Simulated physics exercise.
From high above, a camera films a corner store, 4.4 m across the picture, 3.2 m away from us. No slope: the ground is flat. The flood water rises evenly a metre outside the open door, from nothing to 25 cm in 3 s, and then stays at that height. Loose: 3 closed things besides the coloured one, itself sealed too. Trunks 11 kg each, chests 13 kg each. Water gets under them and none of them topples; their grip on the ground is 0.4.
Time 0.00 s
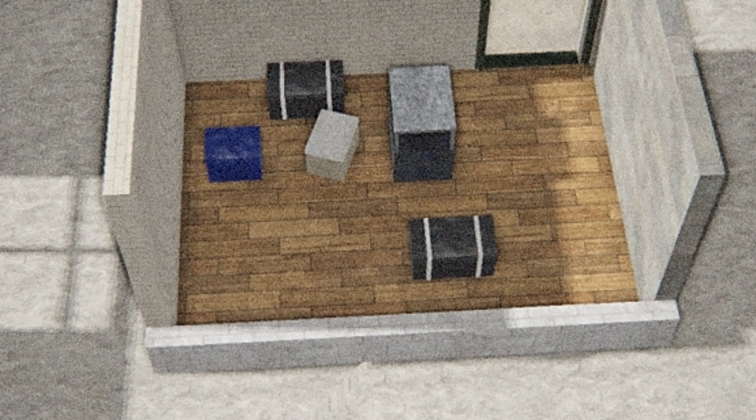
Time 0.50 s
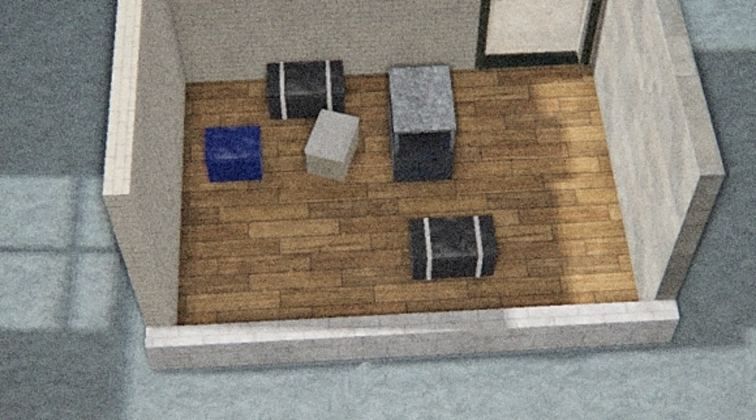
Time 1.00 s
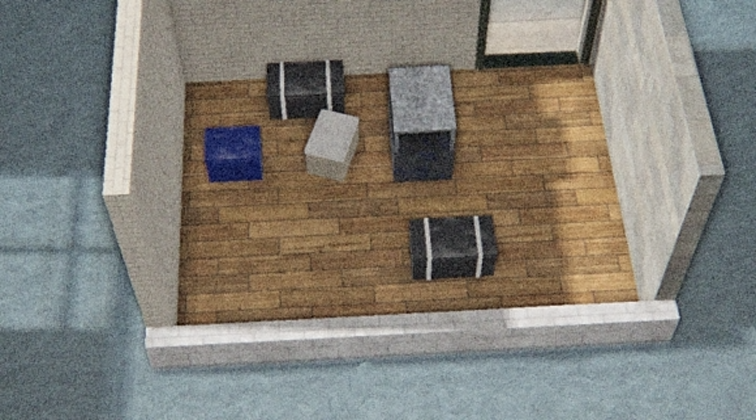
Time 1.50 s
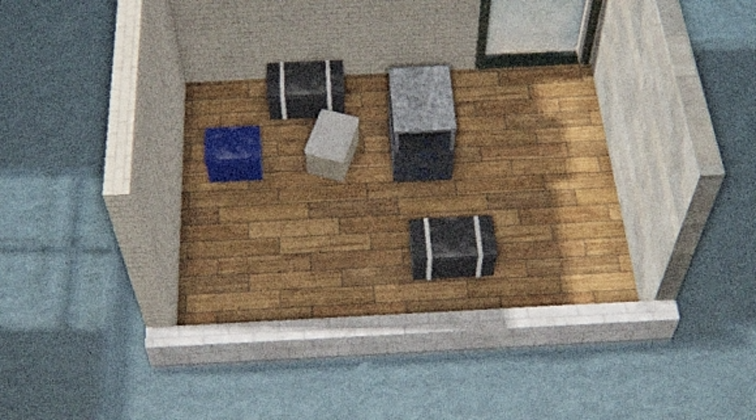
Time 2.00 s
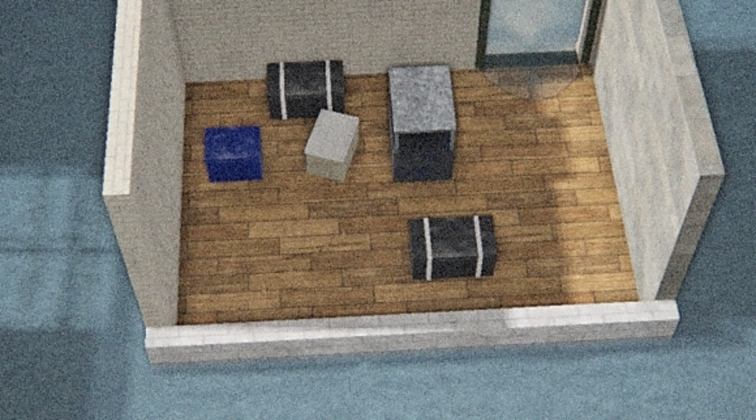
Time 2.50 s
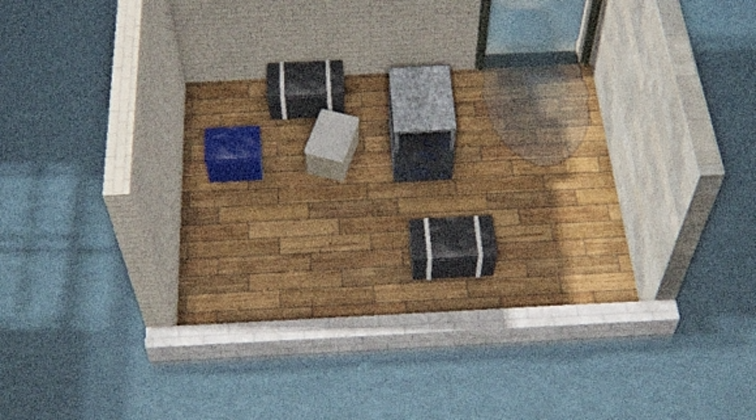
Water covered the ground outside a small wood-floored room, then slipped in through the open doorway and spread in a thin, rounded patch, while the blue box and the others stayed put.
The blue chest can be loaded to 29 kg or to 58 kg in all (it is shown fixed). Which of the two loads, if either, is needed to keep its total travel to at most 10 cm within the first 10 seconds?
Only the heavier mass suffices.
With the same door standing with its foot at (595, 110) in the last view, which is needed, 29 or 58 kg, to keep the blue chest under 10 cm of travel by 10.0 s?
Okay, so only the heavy mass does.
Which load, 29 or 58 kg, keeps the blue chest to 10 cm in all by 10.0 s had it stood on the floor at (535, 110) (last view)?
Neither is enough.
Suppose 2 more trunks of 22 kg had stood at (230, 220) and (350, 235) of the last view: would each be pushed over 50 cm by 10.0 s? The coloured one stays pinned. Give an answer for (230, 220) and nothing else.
Well, that one comes out inside the limit.
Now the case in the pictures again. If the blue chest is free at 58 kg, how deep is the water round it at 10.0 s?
9 cm, roughly.
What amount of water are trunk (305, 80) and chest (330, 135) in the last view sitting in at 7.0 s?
I'd estimate 1 cm for the first and 1 cm for the second.
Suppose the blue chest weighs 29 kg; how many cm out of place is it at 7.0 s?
Displacement near 0 cm.
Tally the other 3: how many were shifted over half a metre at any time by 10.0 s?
The total is 1.
After 3.5 s the blue chest would be 0 cm from its start with 29 kg and 0 cm from its start with 58 kg; 0 cm of water round it then.
After 4.5 s the blue chest would be 0 cm from its start with 29 kg and 0 cm from its start with 58 kg; 0 cm of water round it then.
After 7.0 s the blue chest would be 0 cm from its start with 29 kg and 0 cm from its start with 58 kg; 0 cm of water round it then.
After 10.0 s the blue chest would be 19 cm from its start with 29 kg and 0 cm from its start with 58 kg; 9 cm of water round it then.
